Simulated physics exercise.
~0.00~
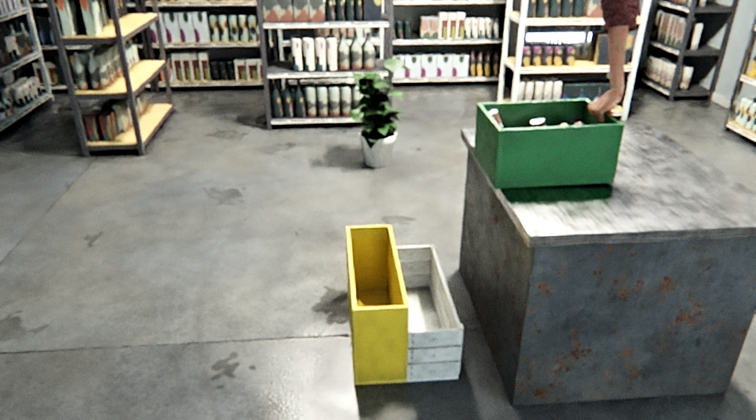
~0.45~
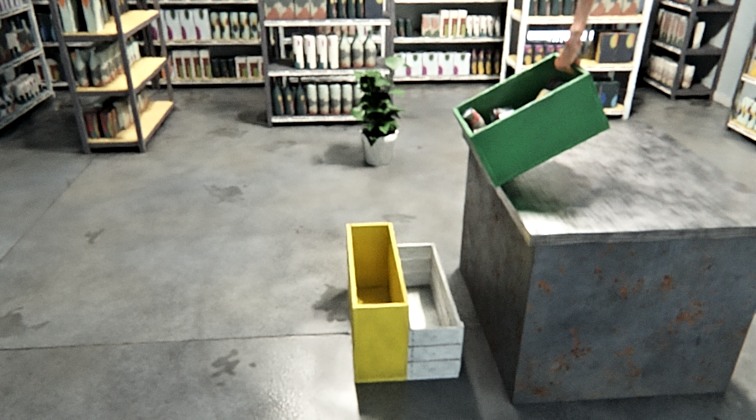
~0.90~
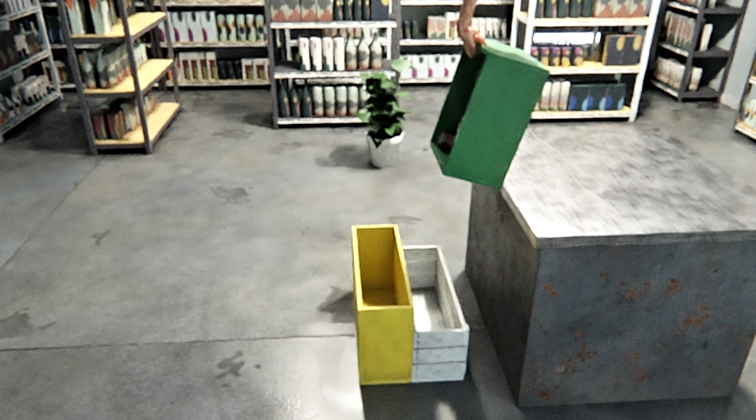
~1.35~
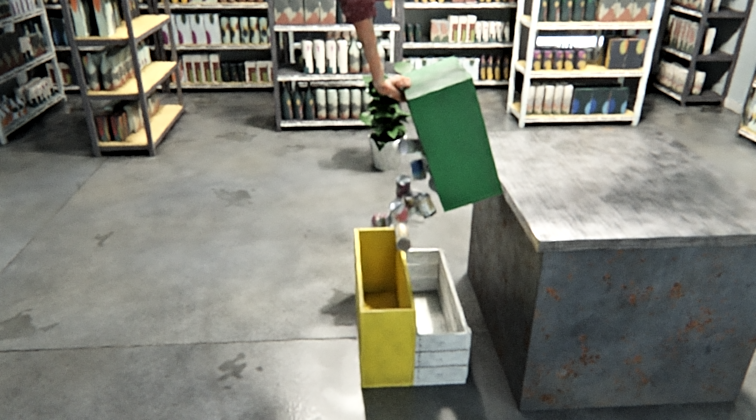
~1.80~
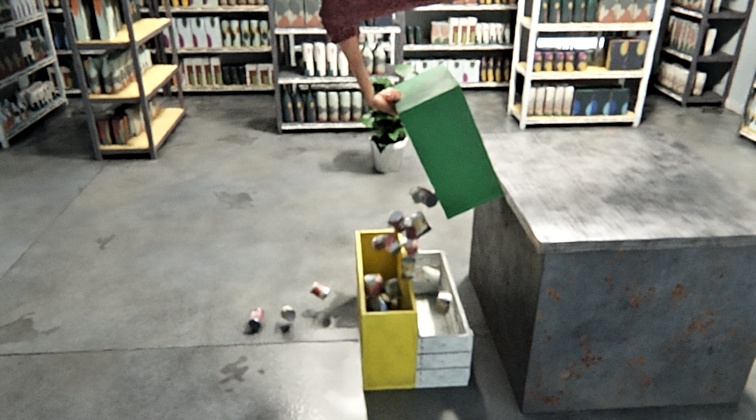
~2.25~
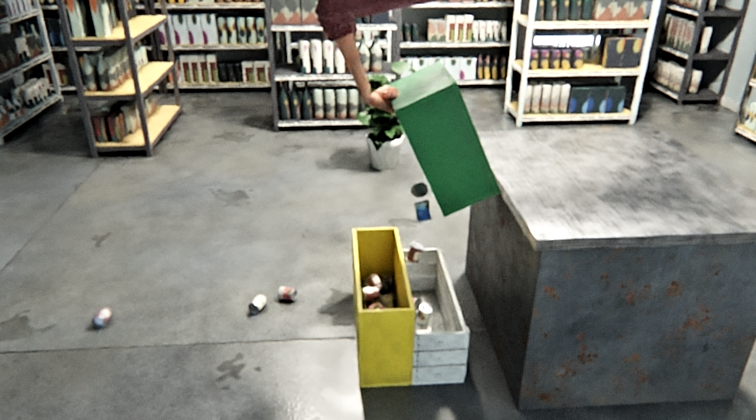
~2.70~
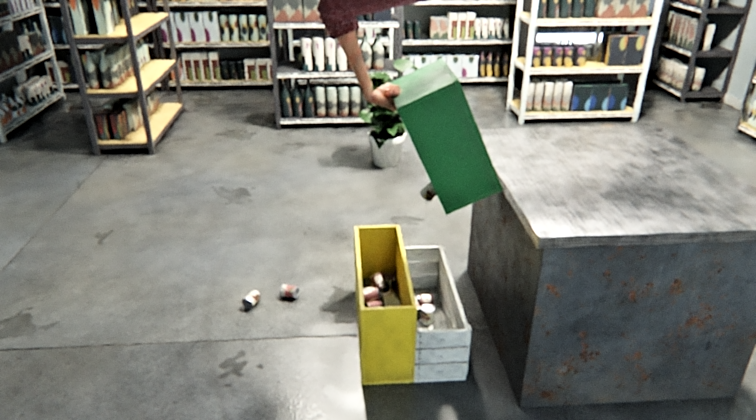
A hand tips a green tote, spilling small tins mostly into the yellow tub below.
